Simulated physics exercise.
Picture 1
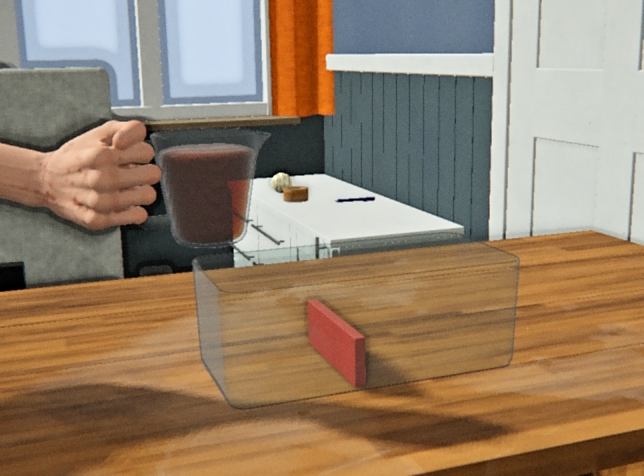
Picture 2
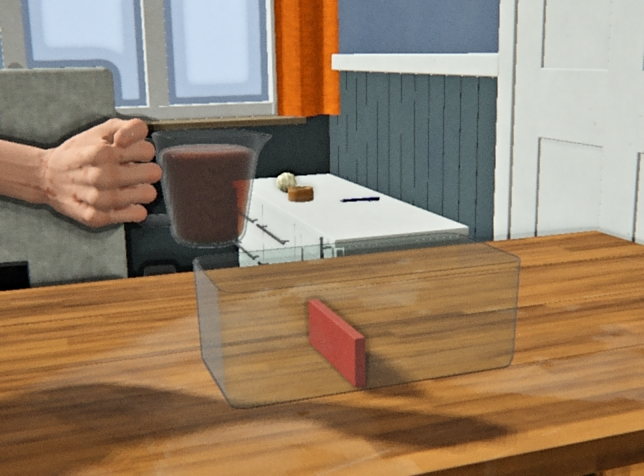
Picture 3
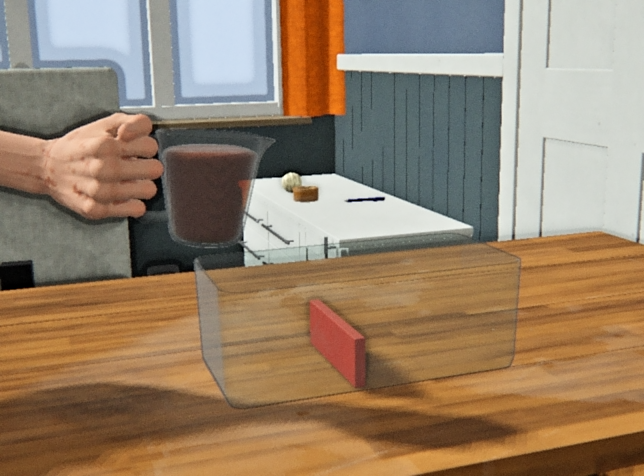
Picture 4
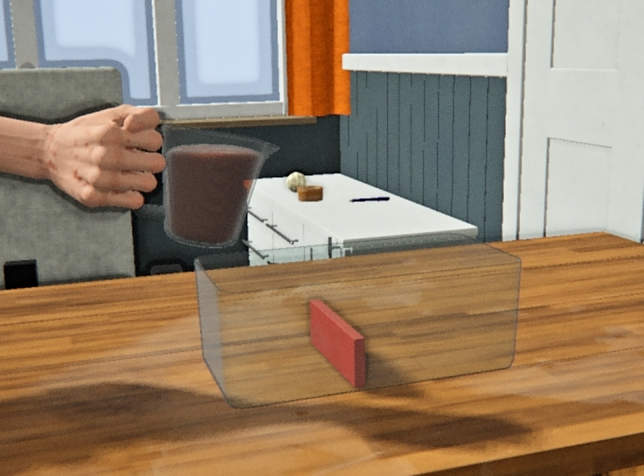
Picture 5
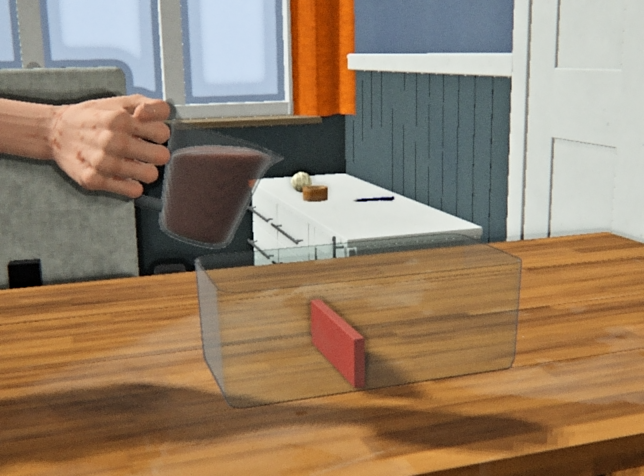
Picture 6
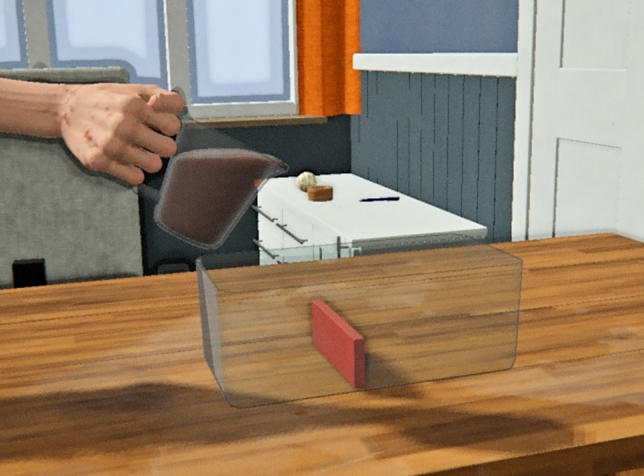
We see a hand holding a clear jug of dark reddish-brown liquid beside a transparent basin with a low red wall inside, on a wooden table; the hand gradually tilts the jug to the right, lowering its rim toward the basin.
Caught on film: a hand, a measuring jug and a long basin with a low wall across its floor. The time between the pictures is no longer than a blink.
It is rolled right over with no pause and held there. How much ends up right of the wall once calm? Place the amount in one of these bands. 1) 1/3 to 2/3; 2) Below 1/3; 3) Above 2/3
2.
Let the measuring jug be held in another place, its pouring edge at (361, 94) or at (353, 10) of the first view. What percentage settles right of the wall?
Roughly 95 % and 90 %.
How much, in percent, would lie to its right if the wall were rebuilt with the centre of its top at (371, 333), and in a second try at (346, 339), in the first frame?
It works out to around 10 per cent for the first and around 15 per cent for the second.
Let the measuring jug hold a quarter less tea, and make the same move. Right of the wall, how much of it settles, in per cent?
I'd say roughly 0 percent.
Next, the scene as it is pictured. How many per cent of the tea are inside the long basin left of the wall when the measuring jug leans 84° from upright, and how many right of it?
Left side: 15 in a hundred; right side: 15 in a hundred.
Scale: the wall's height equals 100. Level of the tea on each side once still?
Left side roughly 40, right side roughly 10.
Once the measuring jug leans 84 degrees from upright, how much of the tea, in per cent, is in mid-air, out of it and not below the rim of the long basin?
Roughly 20 %.
A moment on, the tilt is 84° and 54 per cent is still to pour, 16 is left of the wall and 13 right of it.
Next, the tilt is 101° and 10 per cent is still to pour, 66 is left of the wall and 18 right of it.
Then the tilt is 101° and 0 per cent is still to pour, 80 is left of the wall and 18 right of it.
Later the tilt is 101° and 0 per cent is still to pour, 81 is left of the wall and 19 right of it.
At rest 81 per cent lies left of the wall, 19 right of it and 1 outside.
